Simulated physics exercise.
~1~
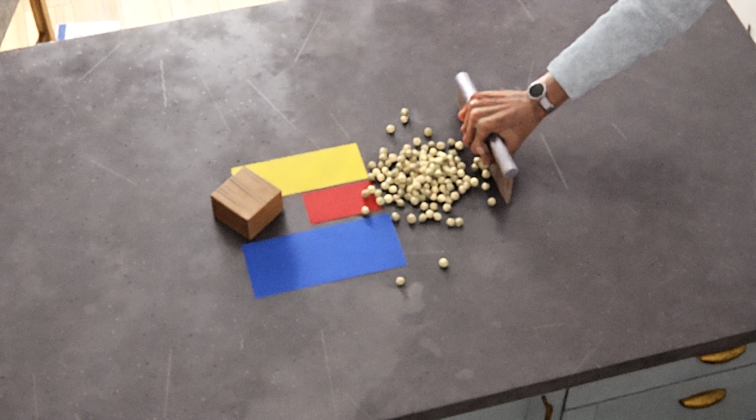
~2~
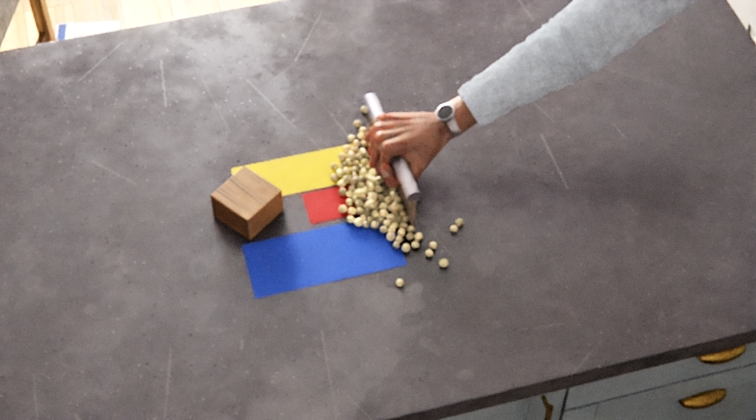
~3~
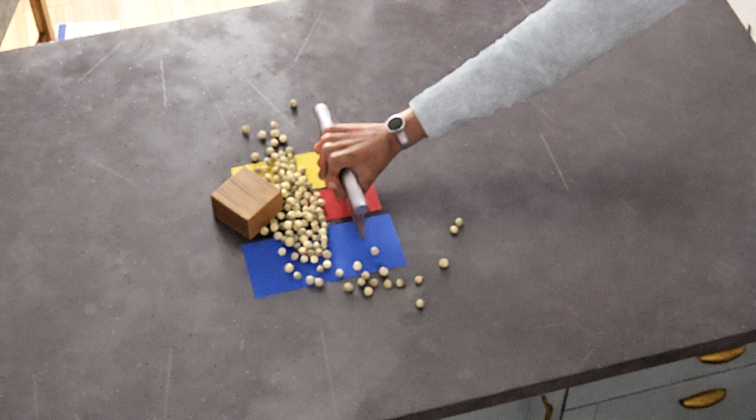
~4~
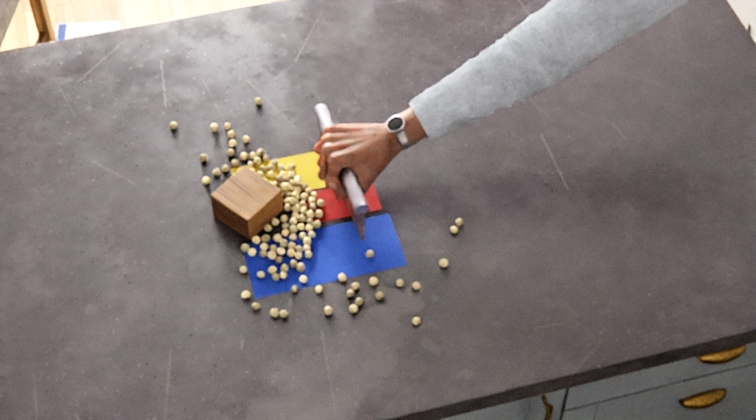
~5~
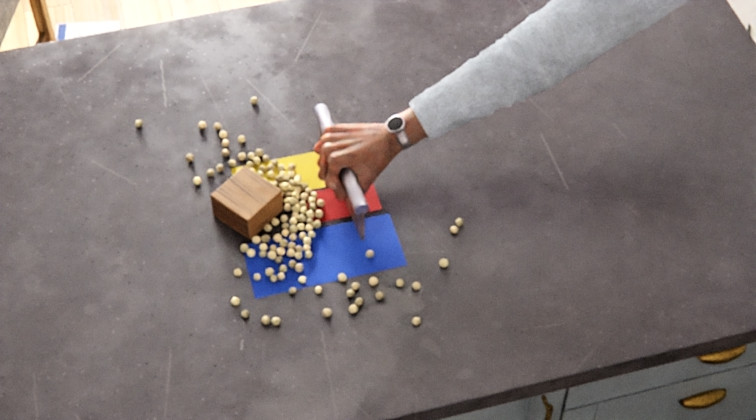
A hand with a scraper pushes macadamia nuts left against a wooden block, scattering them around it.
